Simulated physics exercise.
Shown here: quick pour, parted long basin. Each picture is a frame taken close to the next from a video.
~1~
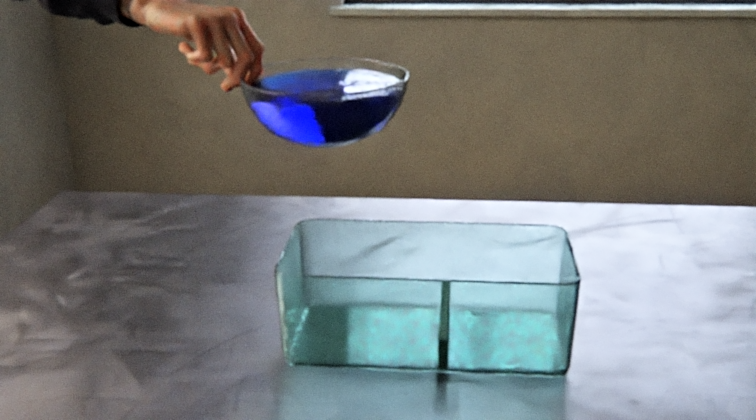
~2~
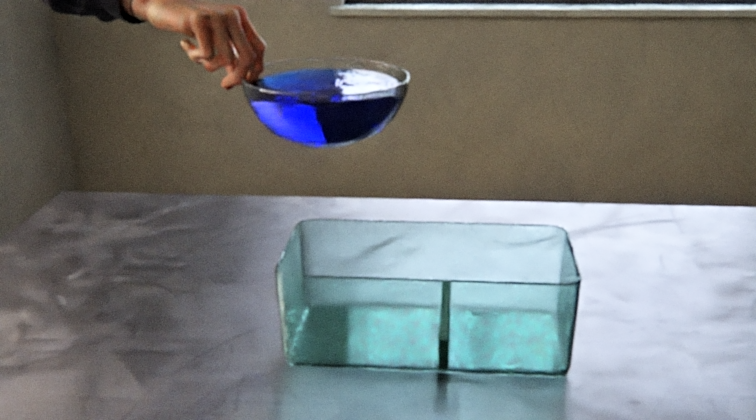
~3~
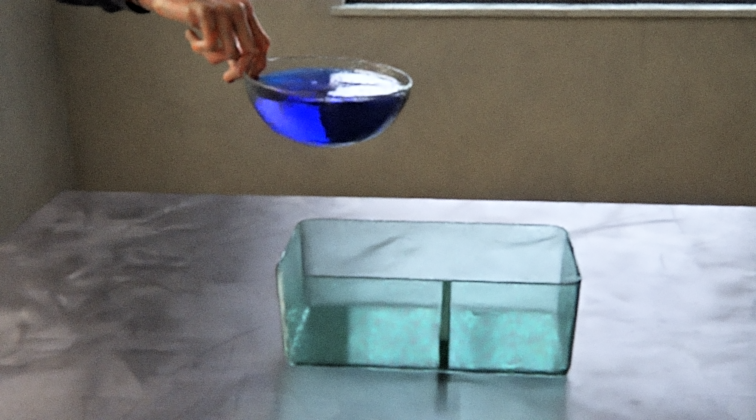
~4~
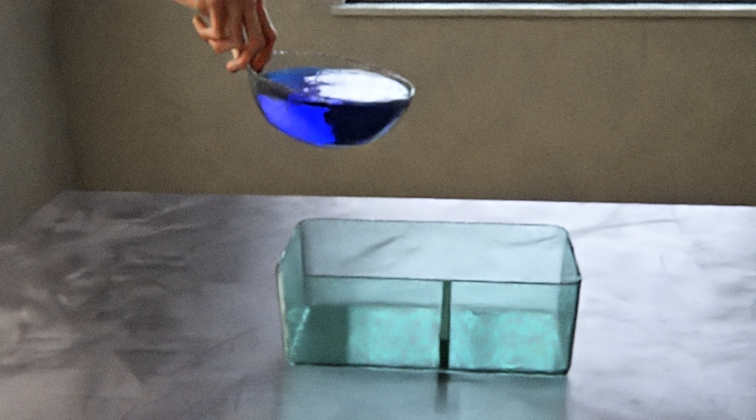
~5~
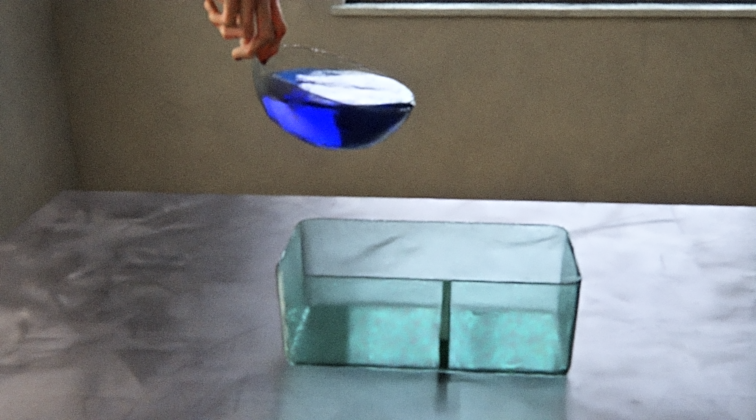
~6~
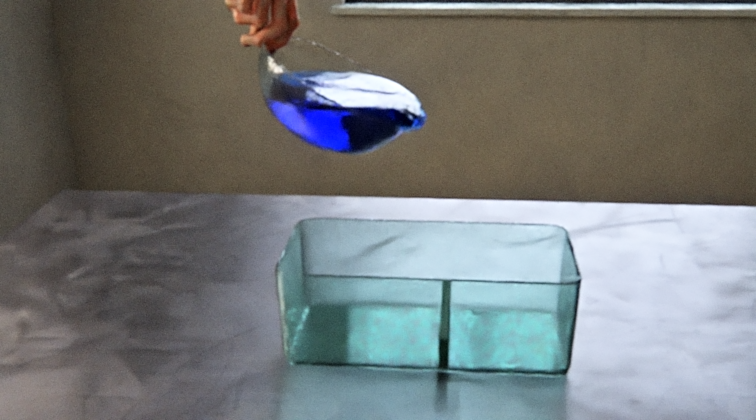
Above a grey table, a hand held a glass bowl of blue liquid over a divided clear basin, then tilted it steadily to the right until the liquid reached the lower rim.
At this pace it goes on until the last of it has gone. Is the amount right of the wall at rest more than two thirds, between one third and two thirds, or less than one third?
It is between one third and two thirds.
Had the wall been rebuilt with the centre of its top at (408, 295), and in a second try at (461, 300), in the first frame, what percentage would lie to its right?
Try 1: About 85 percent; try 2: About 45 percent.
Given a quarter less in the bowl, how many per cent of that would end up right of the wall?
Near 60 in a hundred.
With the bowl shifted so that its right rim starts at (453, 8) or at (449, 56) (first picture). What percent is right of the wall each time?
First try: Near 60 percent; second try: Near 65 percent.
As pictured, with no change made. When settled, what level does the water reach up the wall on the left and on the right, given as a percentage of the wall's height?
The left side sits at 40 per cent and the right side at 70.
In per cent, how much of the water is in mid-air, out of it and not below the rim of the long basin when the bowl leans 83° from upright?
Roughly 50 %.
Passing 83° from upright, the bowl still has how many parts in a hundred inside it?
Near 15 percent is still in there.
A moment on, the bowl is tipped on its side and 13 per cent is still to pour, 2 is left of the wall and 38 right of it.
Next, the bowl is tipped on its side and 0 per cent is still to pour, 28 is left of the wall and 58 right of it.
Then the bowl is tipped on its side and 0 per cent is still to pour, 36 is left of the wall and 60 right of it.
Later the bowl is tipped on its side and 0 per cent is still to pour, 39 is left of the wall and 57 right of it.
In the end 40 per cent lies left of the wall, 56 right of it and 4 outside.
